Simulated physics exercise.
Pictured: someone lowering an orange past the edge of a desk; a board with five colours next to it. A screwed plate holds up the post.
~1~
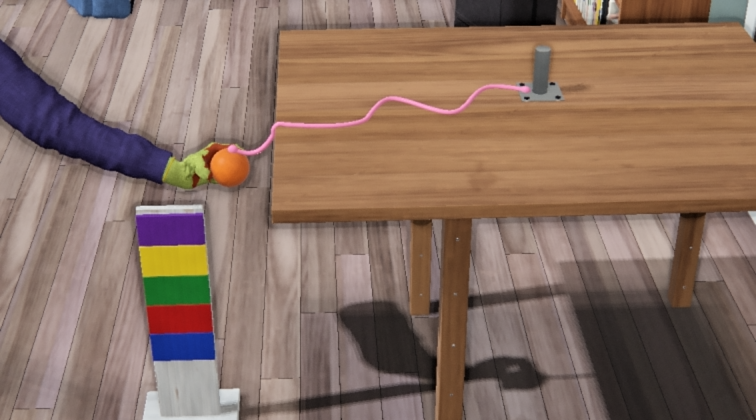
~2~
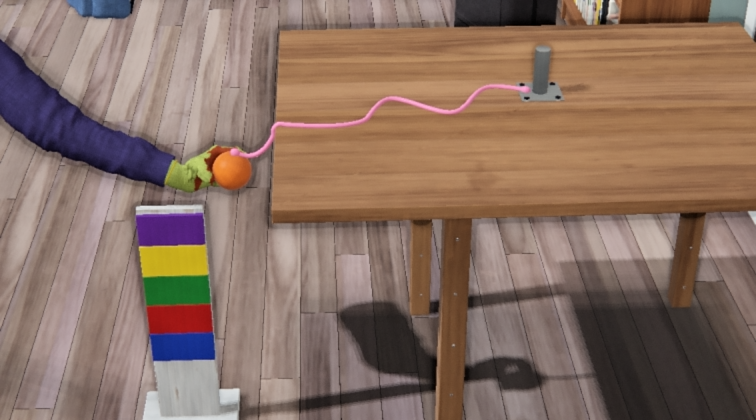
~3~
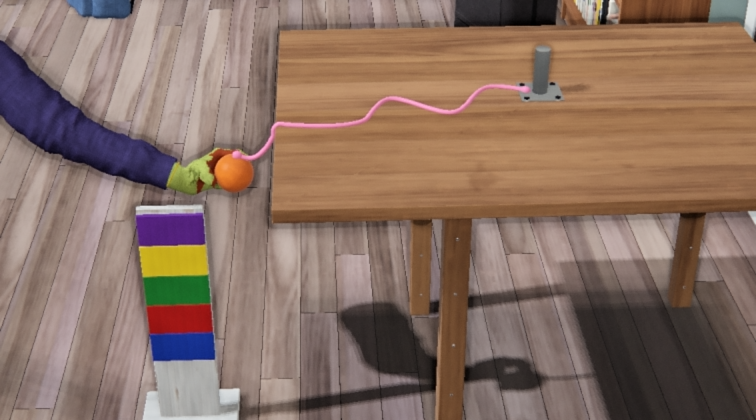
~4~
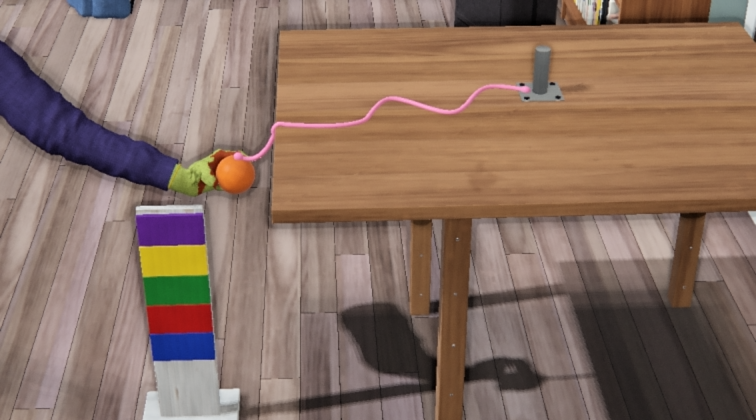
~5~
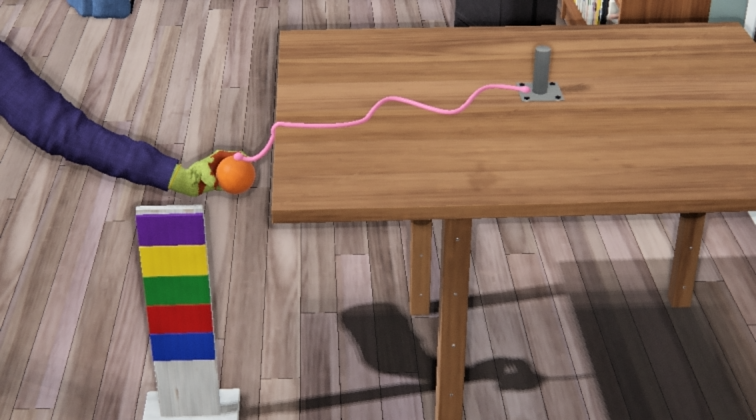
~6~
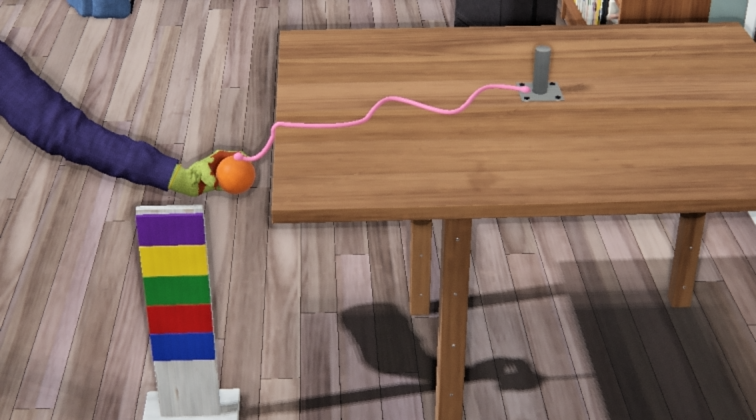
A green-gloved hand on a purple-sleeved arm reaches in from the left, holding an orange ball beside a wooden table in a plank-floored room, seen from slightly above. A wavy pink cord runs from the ball across the tabletop to a grey post on a screwed plate, and a board striped purple, yellow, green, red and blue stands below the hand. The hand and ball shift very slightly right and down, then stay still.
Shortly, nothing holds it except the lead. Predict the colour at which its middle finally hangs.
Prediction: Yellow.
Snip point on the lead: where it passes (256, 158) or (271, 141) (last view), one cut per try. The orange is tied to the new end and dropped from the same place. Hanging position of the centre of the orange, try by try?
Roughly (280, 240), then roughly (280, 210).
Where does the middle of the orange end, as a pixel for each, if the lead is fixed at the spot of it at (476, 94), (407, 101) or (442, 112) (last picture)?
Those spots come out as (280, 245), (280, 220) and (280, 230).
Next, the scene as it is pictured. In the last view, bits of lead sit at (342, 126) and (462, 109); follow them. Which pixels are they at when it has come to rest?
First one: (275, 125); second one: (433, 101).
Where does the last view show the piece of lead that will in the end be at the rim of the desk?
You'll find it close to (342, 126).
Soon after, orange near (270, 247); level with yellow.
Then, orange near (283, 249); level with yellow.
At rest, orange near (278, 252); level with yellow. Its middle rests at the yellow band.
